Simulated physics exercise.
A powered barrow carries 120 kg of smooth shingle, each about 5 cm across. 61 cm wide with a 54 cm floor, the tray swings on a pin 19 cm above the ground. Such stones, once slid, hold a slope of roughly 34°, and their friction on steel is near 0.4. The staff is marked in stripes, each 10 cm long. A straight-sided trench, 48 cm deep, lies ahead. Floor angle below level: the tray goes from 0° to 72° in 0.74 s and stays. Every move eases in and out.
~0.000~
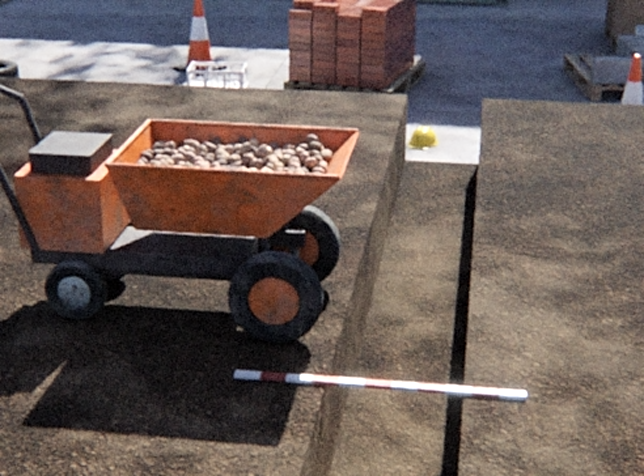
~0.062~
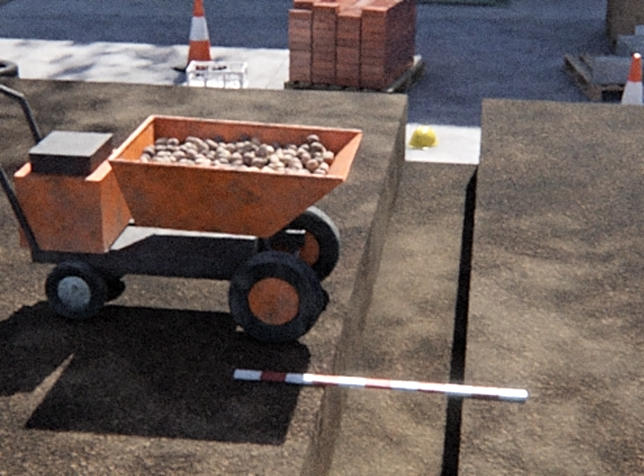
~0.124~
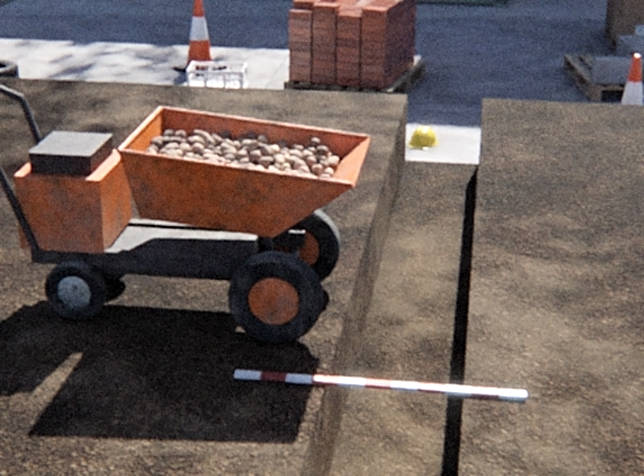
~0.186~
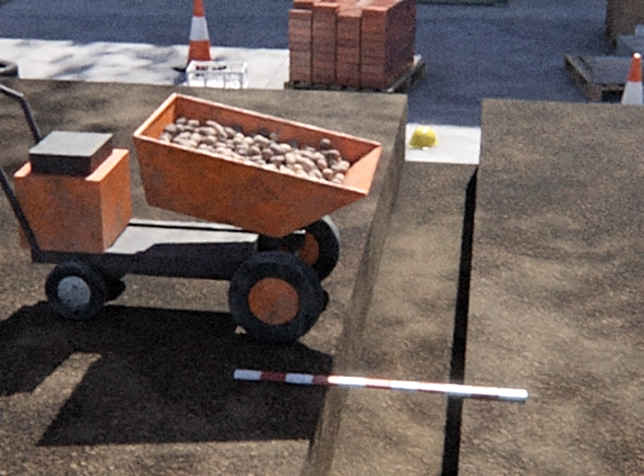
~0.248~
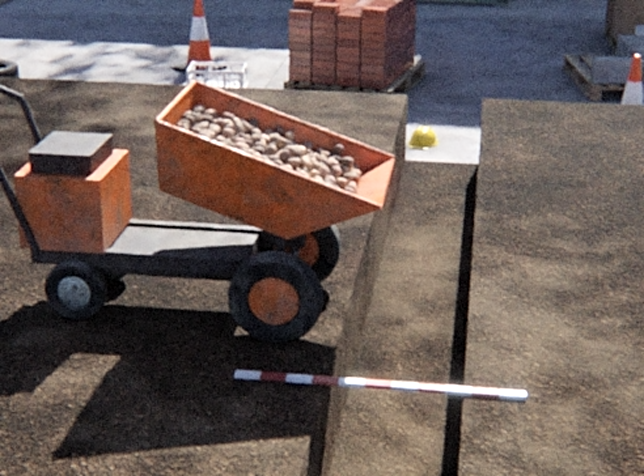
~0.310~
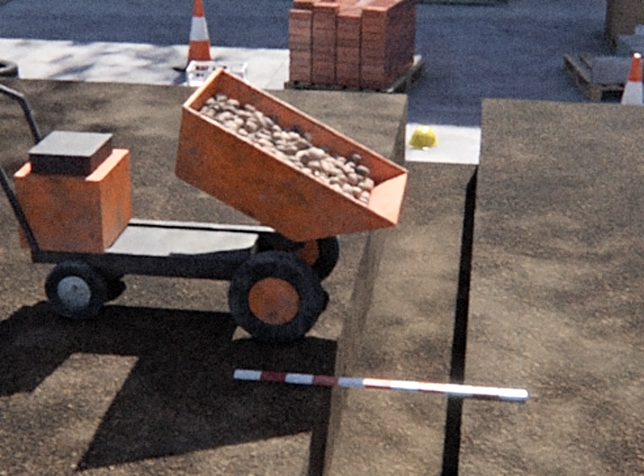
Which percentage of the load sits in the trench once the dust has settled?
Near 45 per cent.
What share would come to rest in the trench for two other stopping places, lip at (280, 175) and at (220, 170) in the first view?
Estimates: 95 % then 95 %.
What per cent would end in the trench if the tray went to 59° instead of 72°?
Close to 40 per cent then.
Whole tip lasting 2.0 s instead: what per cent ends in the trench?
55 %.
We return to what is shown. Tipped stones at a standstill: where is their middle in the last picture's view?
The stones end up centred near (490, 321).
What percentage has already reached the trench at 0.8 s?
Around 20 per cent of it, at that instant.
After 0.6 s the floor is at 60°; 100 % in the tray; the foremost stones are at (420, 256).
After 0.8 s the floor is at 72°; 56 % in the tray, 22 % in the trench, 22 % past the trench; the foremost stones are at (532, 328).
After 1.2 s the floor is at 72°; 5 % in the tray, 40 % in the trench, 55 % past the trench; the foremost stones are past the picture's edge.
After 3.1 s the floor is at 72°; 0 % in the tray, 45 % in the trench, 55 % past the trench; the foremost stones are past the picture's edge.
